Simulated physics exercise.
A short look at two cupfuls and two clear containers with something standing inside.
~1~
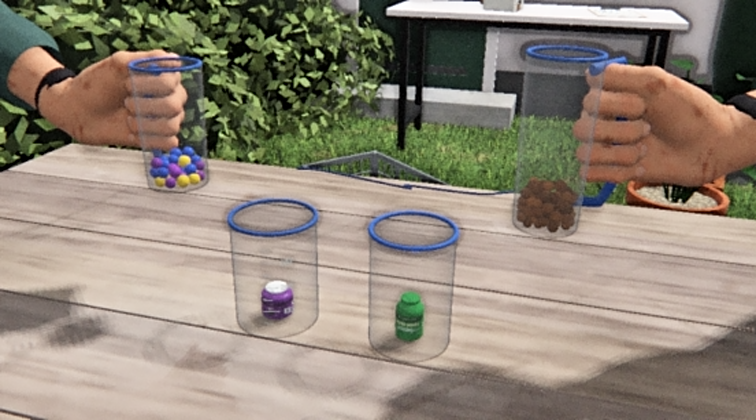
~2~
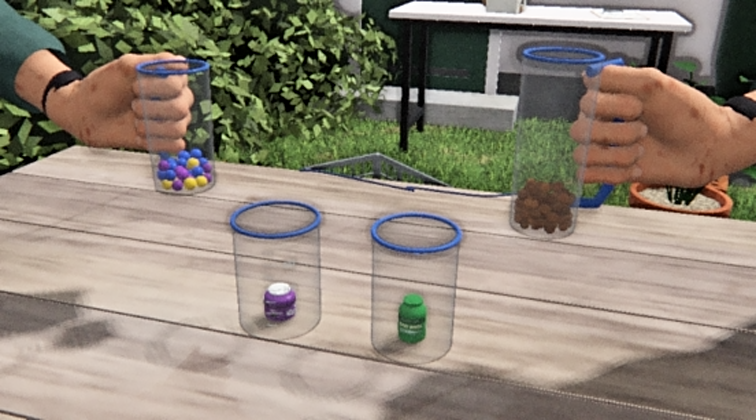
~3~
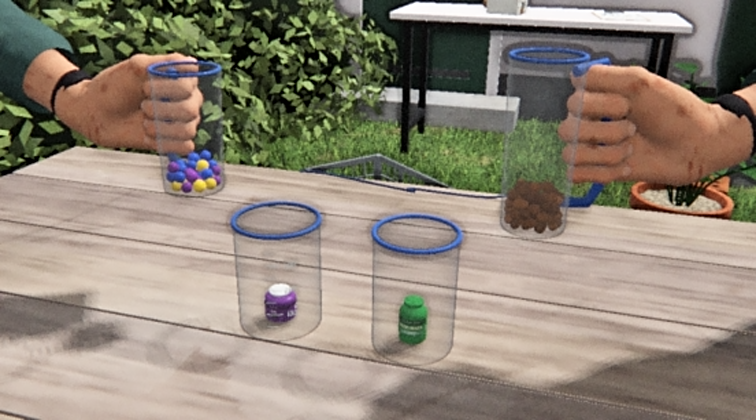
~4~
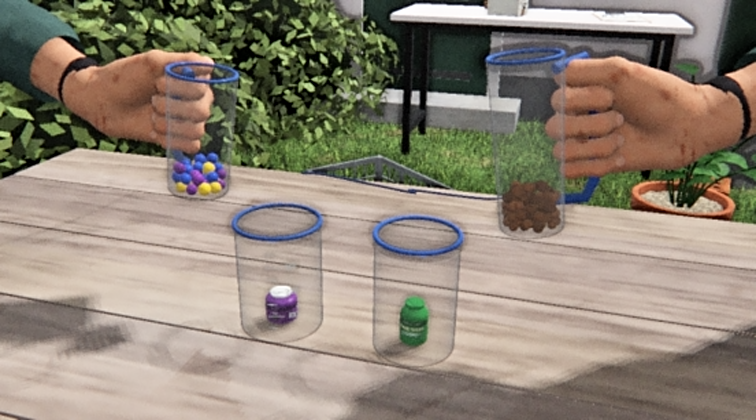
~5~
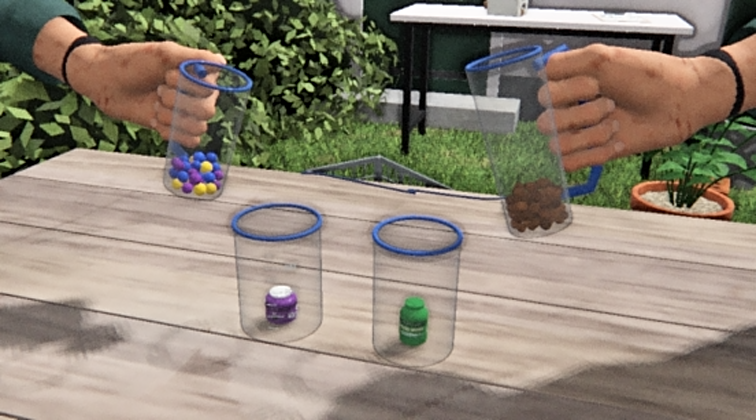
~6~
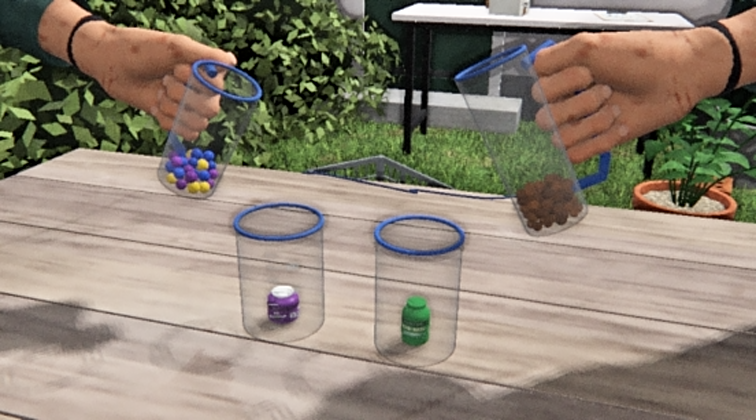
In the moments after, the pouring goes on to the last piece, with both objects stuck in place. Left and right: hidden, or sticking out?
The left object stands proud of the pile and the right object stands proud of the pile.
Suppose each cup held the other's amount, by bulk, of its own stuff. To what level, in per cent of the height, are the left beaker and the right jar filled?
Left about 15, right about 15.
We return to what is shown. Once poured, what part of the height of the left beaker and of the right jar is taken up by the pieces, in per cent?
Near 10 on the left, 20 on the right.
Then, 0.34 s later than the last frame, left beaker empty, all of its cupful still in the cup; right jar empty, all of its cupful still in the cup.
Then, 0.77 s later than the last frame, left beaker empty, all of its cupful still in the cup; right jar empty, all of its cupful still in the cup.
Then, 1.23 s later than the last frame, left beaker nearly empty, roughly a quarter of its cupful still in the cup; right jar nearly empty, the larger part of its cupful still in the cup.
When it is over, left beaker nearly empty (surface near (283, 305)), nothing beside it; right jar nearly empty (surface near (416, 319)), nothing beside it; the left thing is still showing; the right thing is still showing.
